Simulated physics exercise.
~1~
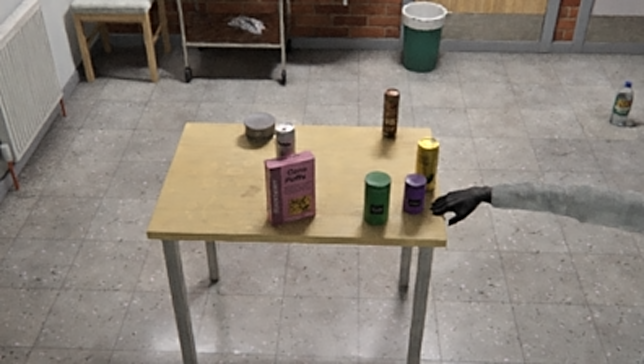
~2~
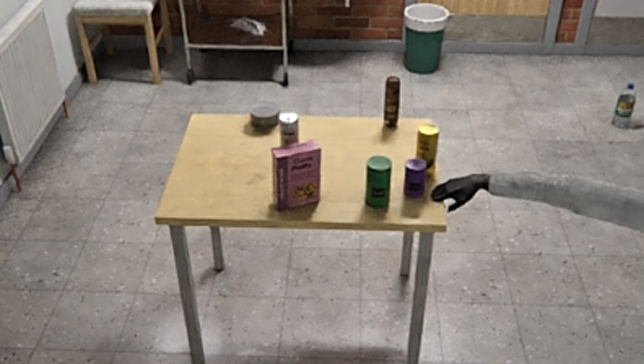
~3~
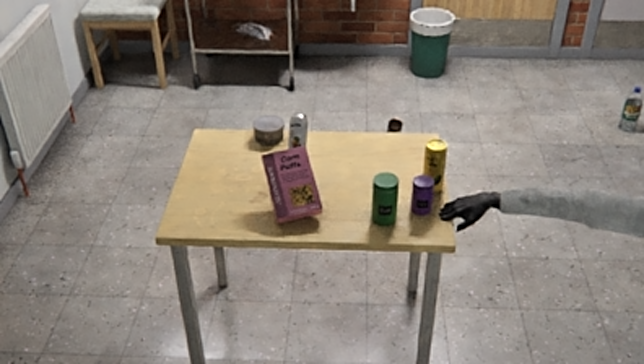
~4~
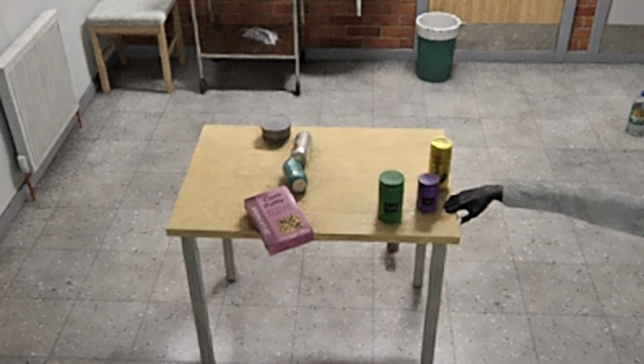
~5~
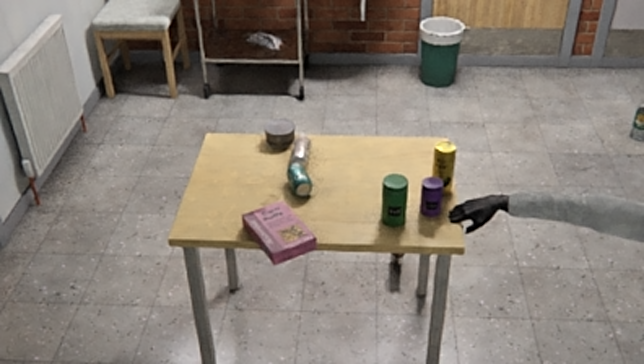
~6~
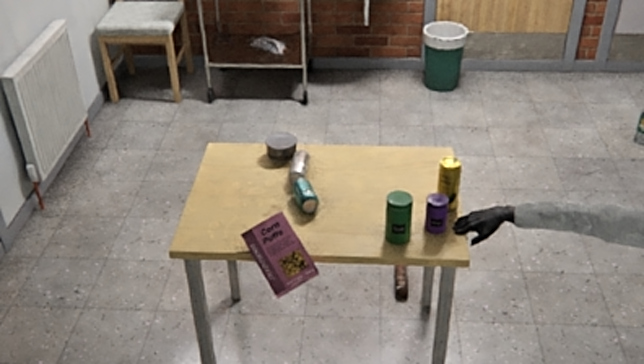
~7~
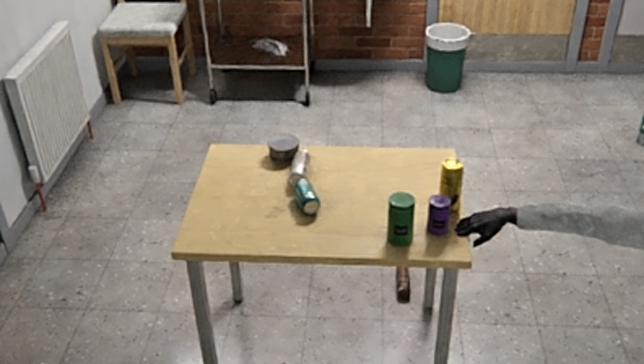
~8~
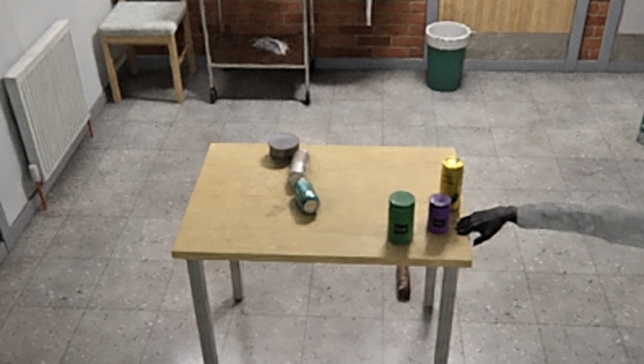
Side table jolting, brown can dropping off the back, cans toppling and pink packet tipping over the front edge, other items standing.
